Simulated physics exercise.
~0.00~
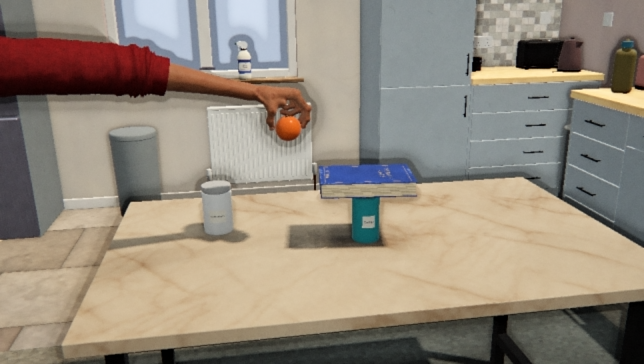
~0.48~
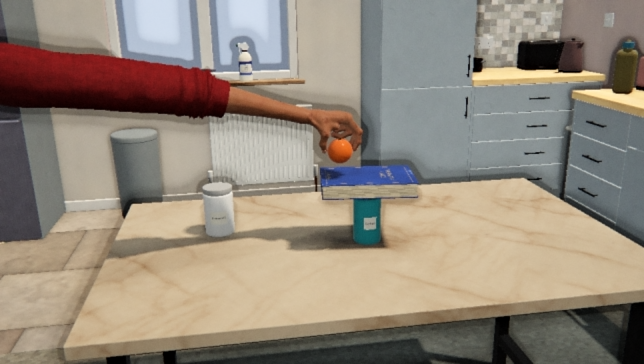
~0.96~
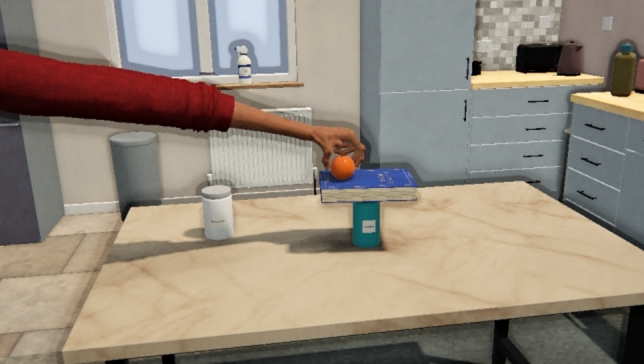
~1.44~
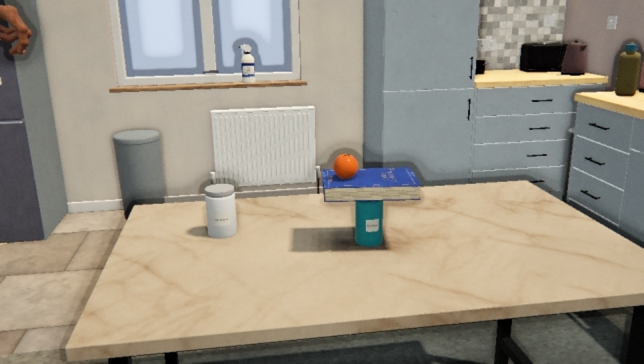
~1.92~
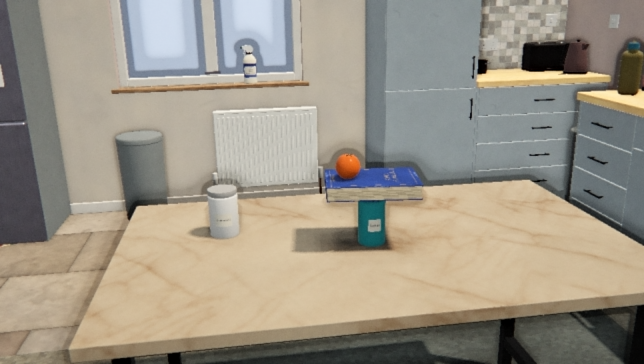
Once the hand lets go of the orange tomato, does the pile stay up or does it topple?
The pile stays up, with the orange tomato resting on the blue book and the book still balanced on the turquoise jar.
